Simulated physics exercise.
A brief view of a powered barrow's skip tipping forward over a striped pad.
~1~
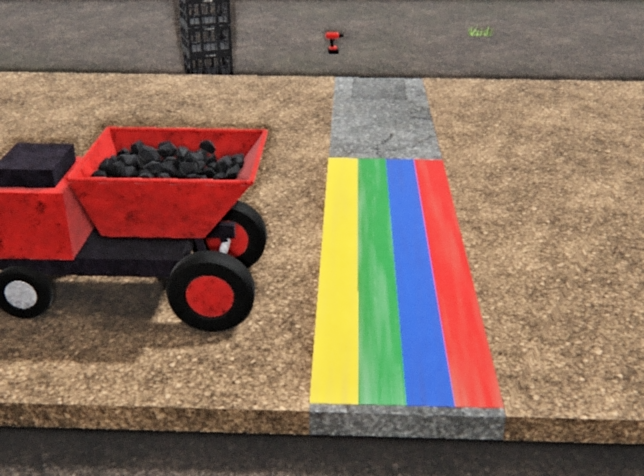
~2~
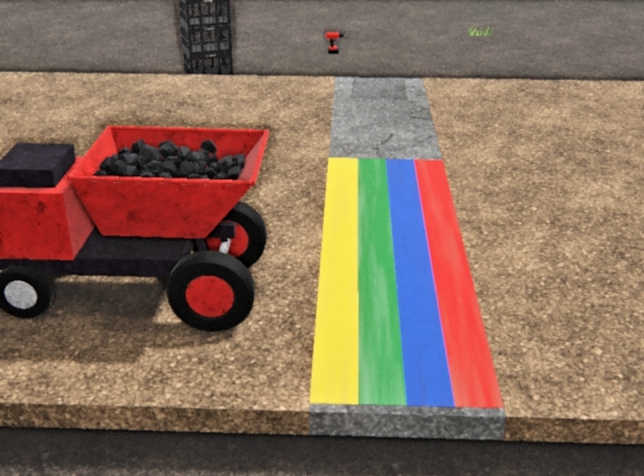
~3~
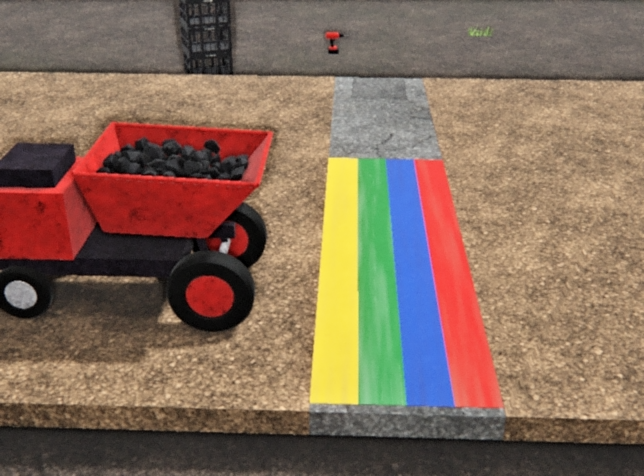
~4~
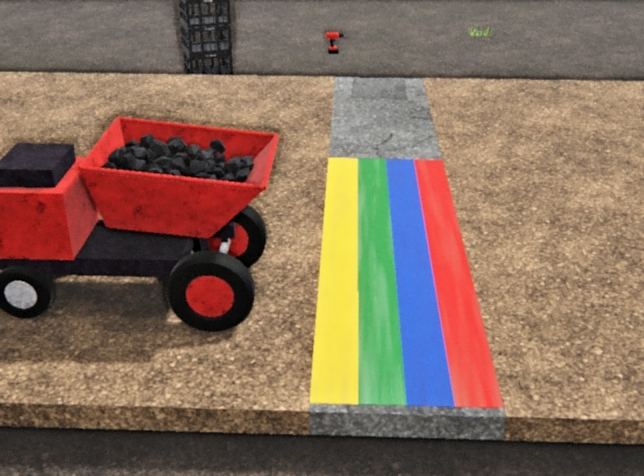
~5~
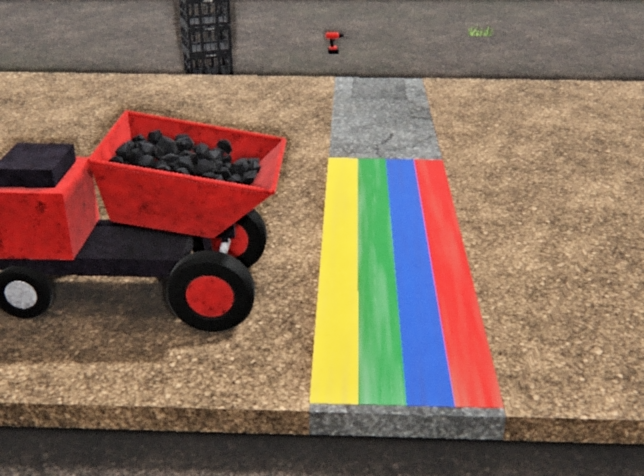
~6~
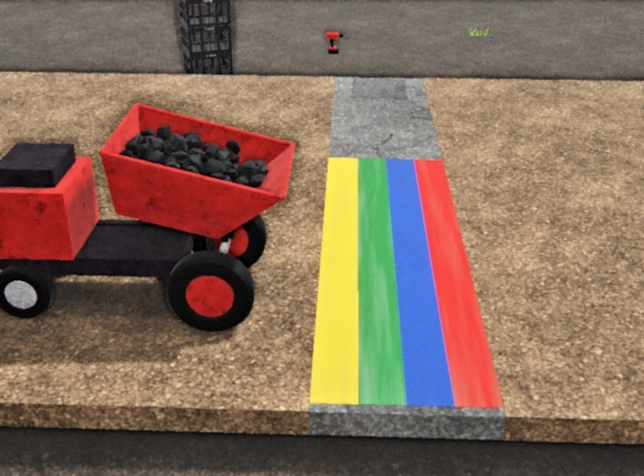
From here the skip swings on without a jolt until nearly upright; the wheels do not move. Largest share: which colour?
Colour: Green.
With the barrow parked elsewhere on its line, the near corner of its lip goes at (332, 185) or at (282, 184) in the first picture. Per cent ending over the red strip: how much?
About 30 %, then 20 %.
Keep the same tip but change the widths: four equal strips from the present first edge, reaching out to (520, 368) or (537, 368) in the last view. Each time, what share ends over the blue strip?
Near 20 and then 20 in a hundred.
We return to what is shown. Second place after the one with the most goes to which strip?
The blue one.
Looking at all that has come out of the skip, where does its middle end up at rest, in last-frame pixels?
The centre comes to rest close to (394, 296).
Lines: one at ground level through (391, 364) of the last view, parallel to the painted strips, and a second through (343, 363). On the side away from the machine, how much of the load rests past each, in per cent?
Roughly 40 and 80 %.
Just after the last frame, skip tipped steeply; every one in the skip.
A moment on, skip tipped right over; the larger part in the skip; about a tenth over the yellow strip; roughly a quarter over the green strip; about a tenth over the blue strip.
Further on, skip tipped right over; roughly a quarter in the skip; about a tenth over the yellow strip; roughly a third over the green strip; roughly a quarter over the blue strip; about a tenth over the red strip; just a few off the paint.
When it is over, skip tipped right over; roughly a quarter in the skip; about a tenth over the yellow strip; roughly a third over the green strip; roughly a quarter over the blue strip; about a tenth over the red strip; just a few off the paint.
